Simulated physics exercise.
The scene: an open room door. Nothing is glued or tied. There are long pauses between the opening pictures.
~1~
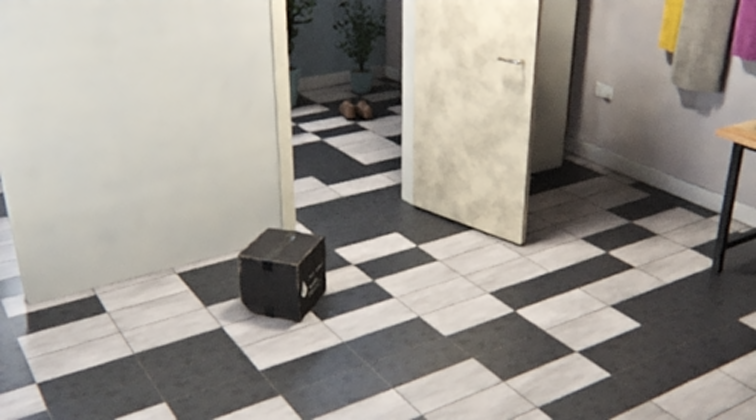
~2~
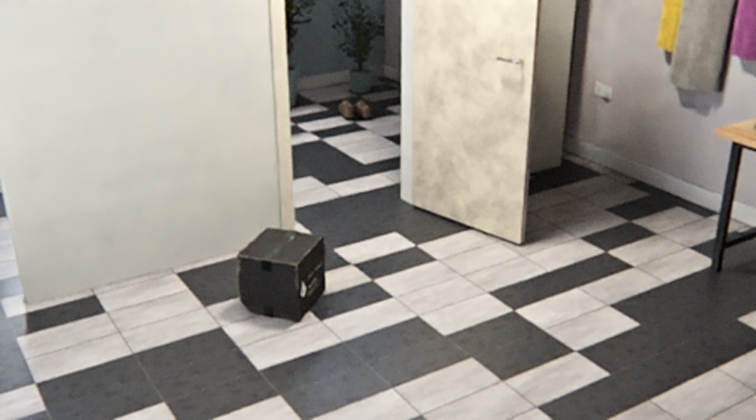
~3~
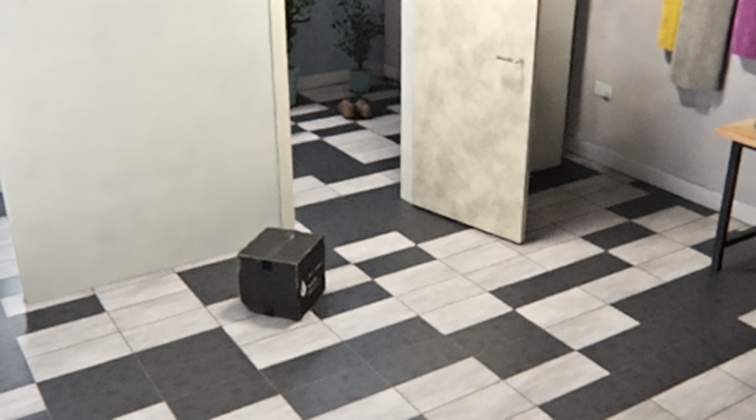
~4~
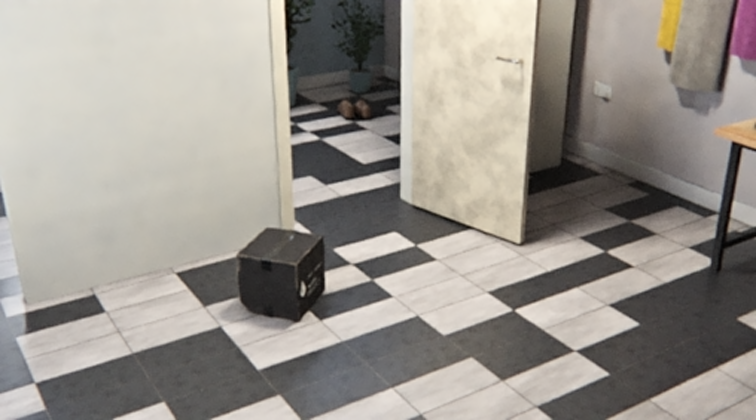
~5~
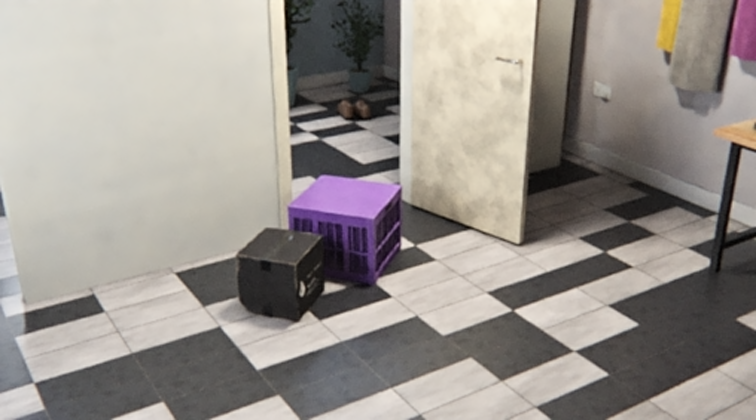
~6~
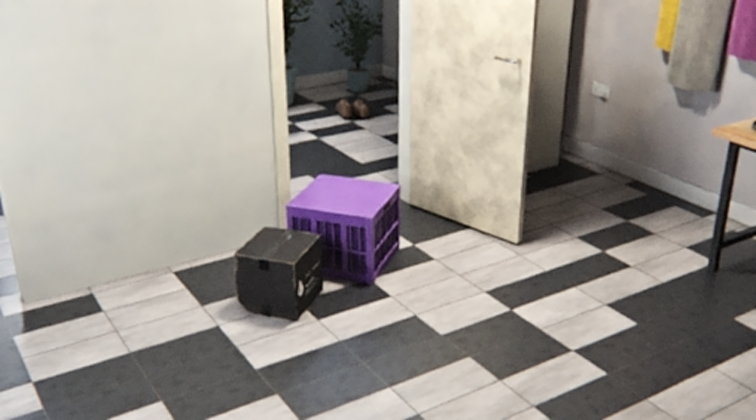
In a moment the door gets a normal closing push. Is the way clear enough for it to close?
Outcome: The door stops short.
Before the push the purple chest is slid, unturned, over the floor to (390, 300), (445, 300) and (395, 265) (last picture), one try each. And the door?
First try: It reaches the frame; second try: It shuts; third try: It is blocked.
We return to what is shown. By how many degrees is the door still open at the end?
About 40°.
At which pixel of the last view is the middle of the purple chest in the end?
At about (328, 227).
Then, 0.40 s later than the last frame, door 92° open.
Then, 0.70 s later than the last frame, door 69° open.
Then, 0.90 s later than the last frame, door 52° open.
Then, 1.10 s later than the last frame, door 44° open; purple chest moved a little near (333, 228).
When it is over, door 42° open; both as before. End places, in pixels of the last picture, purple chest near (328, 227).
